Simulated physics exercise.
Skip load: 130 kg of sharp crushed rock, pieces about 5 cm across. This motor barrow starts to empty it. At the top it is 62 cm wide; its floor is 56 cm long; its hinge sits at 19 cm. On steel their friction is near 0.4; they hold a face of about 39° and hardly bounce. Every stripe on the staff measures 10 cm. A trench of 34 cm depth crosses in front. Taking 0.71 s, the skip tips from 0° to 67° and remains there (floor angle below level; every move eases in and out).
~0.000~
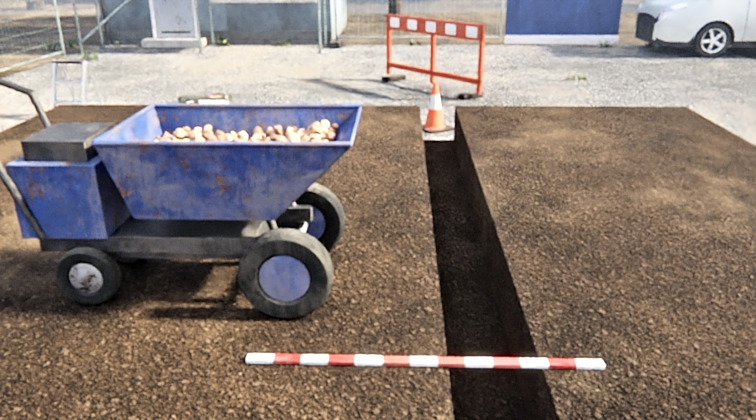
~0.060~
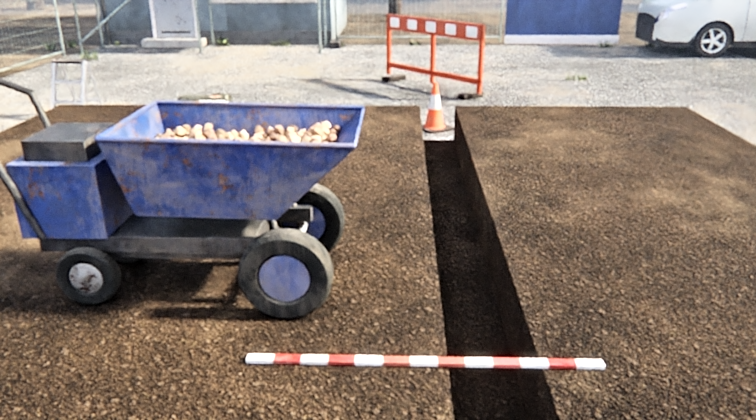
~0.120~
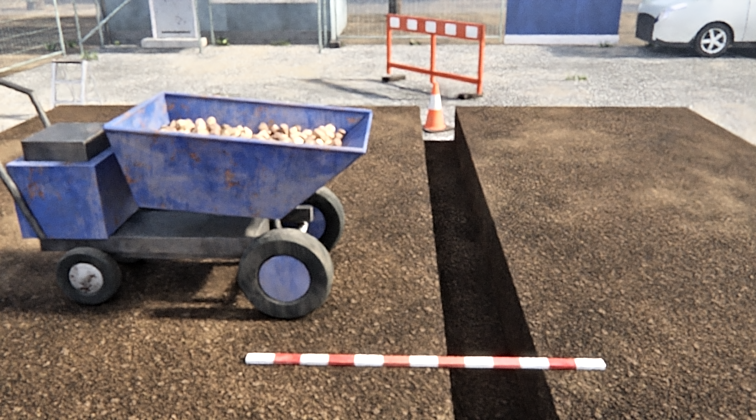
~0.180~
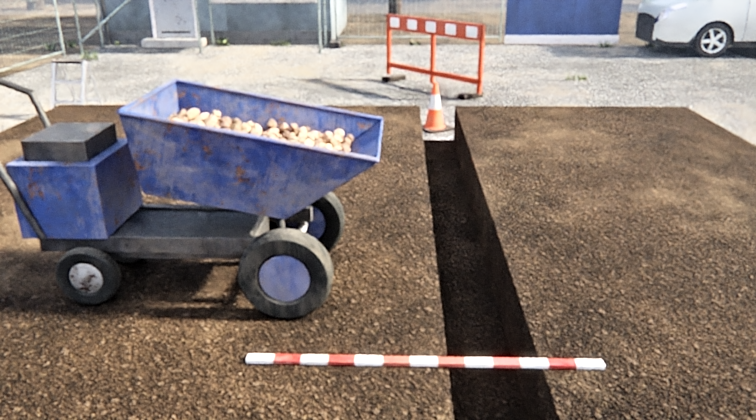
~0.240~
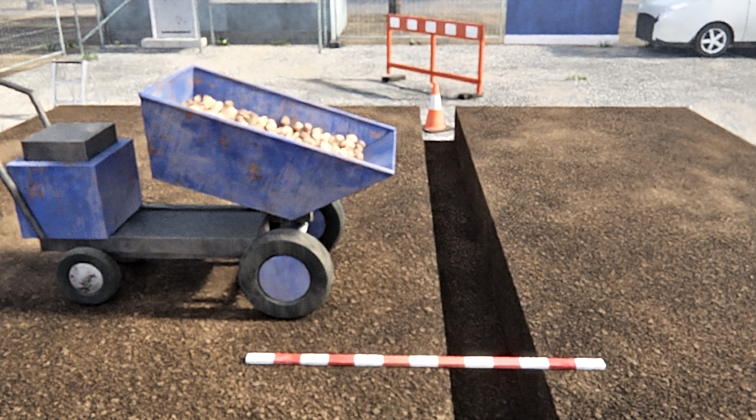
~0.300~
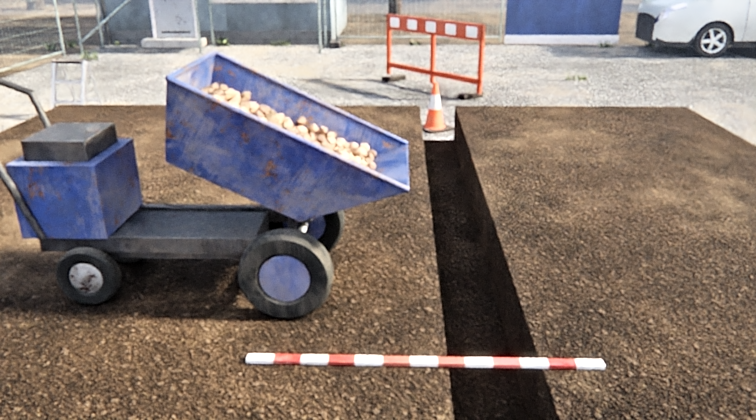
The footage shows a blue motor barrow loaded with pale stones standing left of a narrow trench, beyond a red and white staff, as its skip gradually tilts forward to the right, the rear rising while the wheels stay still.
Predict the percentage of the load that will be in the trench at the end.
Predicted: Roughly 95 %.
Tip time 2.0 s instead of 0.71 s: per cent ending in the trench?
I'd put it at some 95 in a hundred.
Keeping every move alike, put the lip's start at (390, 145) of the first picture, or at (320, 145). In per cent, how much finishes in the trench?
From the first spot near 70, from the second near 75 per cent.
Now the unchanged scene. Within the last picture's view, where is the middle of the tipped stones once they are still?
Roughly at (474, 328).
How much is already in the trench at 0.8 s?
At that moment: Approx. 10 %.
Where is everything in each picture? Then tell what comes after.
The skip is at 0°, its lip at (351, 145); the top of the load is at (285, 132), in the first picture.
The skip is at 1°, its lip at (355, 147); the top of the load is at (272, 133); the stones move at 0.3 m/s on average, in the second picture.
Lip at (364, 152), floor tilted 5°, highest stones at (193, 129); the stones move at 0.6 m/s on average, in the third picture.
The skip is at 11°, its lip at (378, 161); the top of the load is at (194, 121); the stones move at 0.9 m/s on average, in the fourth picture.
The skip is at 18°, its lip at (393, 174); the top of the load is at (199, 106); the stones move at 1.1 m/s on average, in the fifth picture.
The skip is at 26°, its lip at (408, 190); the top of the load is at (214, 94); the stones move at 1.2 m/s on average, in the sixth picture.
After 0.5 s the floor is at 56°; 100 % in the skip; the foremost stones are at (412, 227).
After 0.8 s the floor is at 67°; 89 % in the skip, 11 % in the trench; the foremost stones are at (493, 299).
After 1.2 s the floor is at 67°; 37 % in the skip, 57 % in the trench, 5 % past the trench; the foremost stones are at (604, 284).
After 3.1 s the floor is at 67°; 0 % in the skip, 95 % in the trench, 5 % past the trench; the foremost stones are at (649, 285).
